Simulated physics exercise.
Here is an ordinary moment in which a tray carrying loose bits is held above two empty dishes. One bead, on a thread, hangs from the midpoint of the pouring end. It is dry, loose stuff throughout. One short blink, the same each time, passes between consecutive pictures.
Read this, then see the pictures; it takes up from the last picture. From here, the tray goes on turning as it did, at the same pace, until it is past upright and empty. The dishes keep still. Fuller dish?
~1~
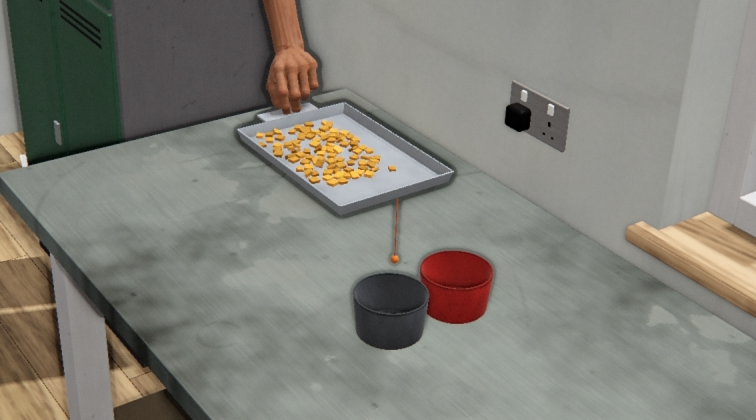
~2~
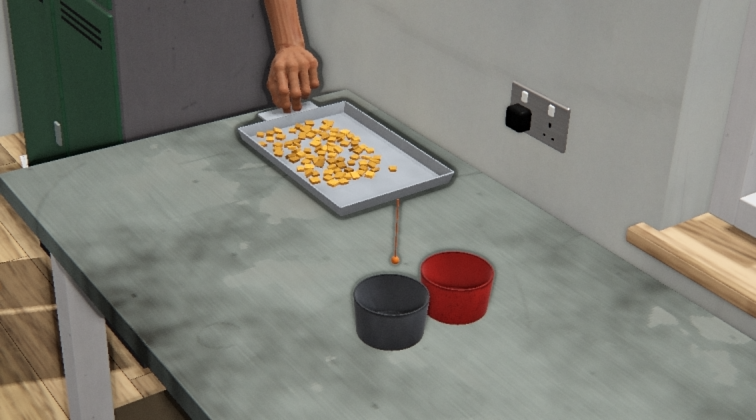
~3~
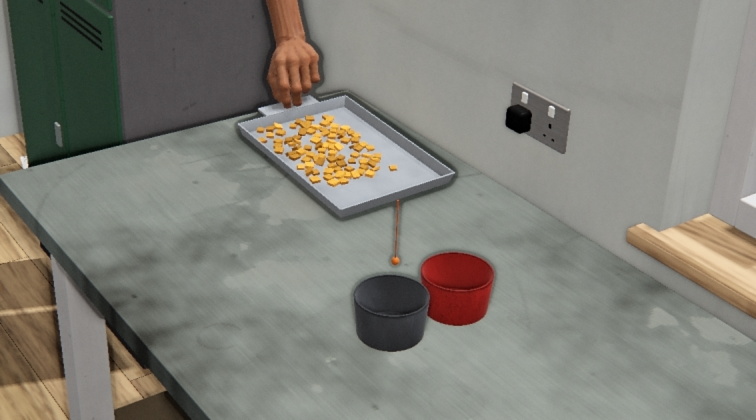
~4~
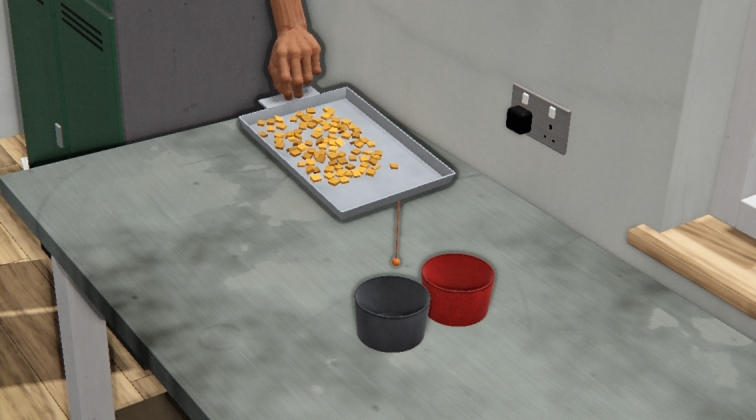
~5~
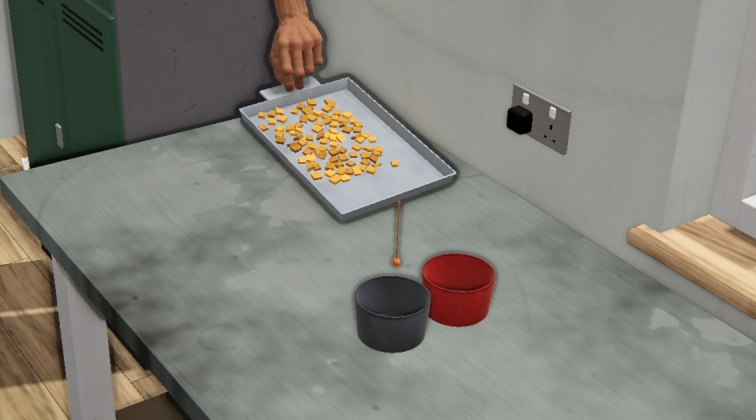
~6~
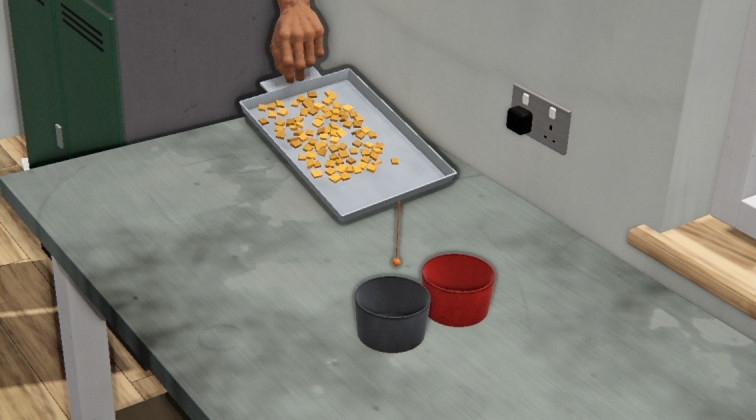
The dish on the left is going to receive more.
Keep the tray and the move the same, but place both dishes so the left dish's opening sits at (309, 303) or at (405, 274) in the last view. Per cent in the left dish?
First 20 per cent, second 10 per cent.
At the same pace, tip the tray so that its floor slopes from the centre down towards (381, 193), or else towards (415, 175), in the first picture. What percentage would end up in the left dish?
For the first it's near 60 %, for the second near 0 %.
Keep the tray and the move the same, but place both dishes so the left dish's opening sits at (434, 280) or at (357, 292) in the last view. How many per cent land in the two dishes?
Roughly 10 per cent, then roughly 90 per cent.
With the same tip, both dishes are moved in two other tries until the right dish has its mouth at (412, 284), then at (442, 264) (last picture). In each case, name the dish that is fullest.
The dish to the left at the first, the dish to the left at the second.
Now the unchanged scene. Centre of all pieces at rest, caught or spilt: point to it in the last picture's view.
Centre at rest, last view: Approx. (368, 336).
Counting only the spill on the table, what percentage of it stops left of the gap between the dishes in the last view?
Roughly 100 in a hundred.
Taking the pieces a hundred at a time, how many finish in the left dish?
My best guess is about 50 in a hundred.
Soon, tray tipped steeply; nearly all on the tray; a small part in the air.
A while on, tray tipped past a quarter turn; about a quarter on the tray; about a quarter in the left dish; about a quarter outside both; about a quarter in the air.
Towards the end, tray tipped past a quarter turn; about half in the left dish; a stray few in the right dish; about half outside both.
Finally, tray tipped past a quarter turn; about half in the left dish; a stray few in the right dish; about half outside both.
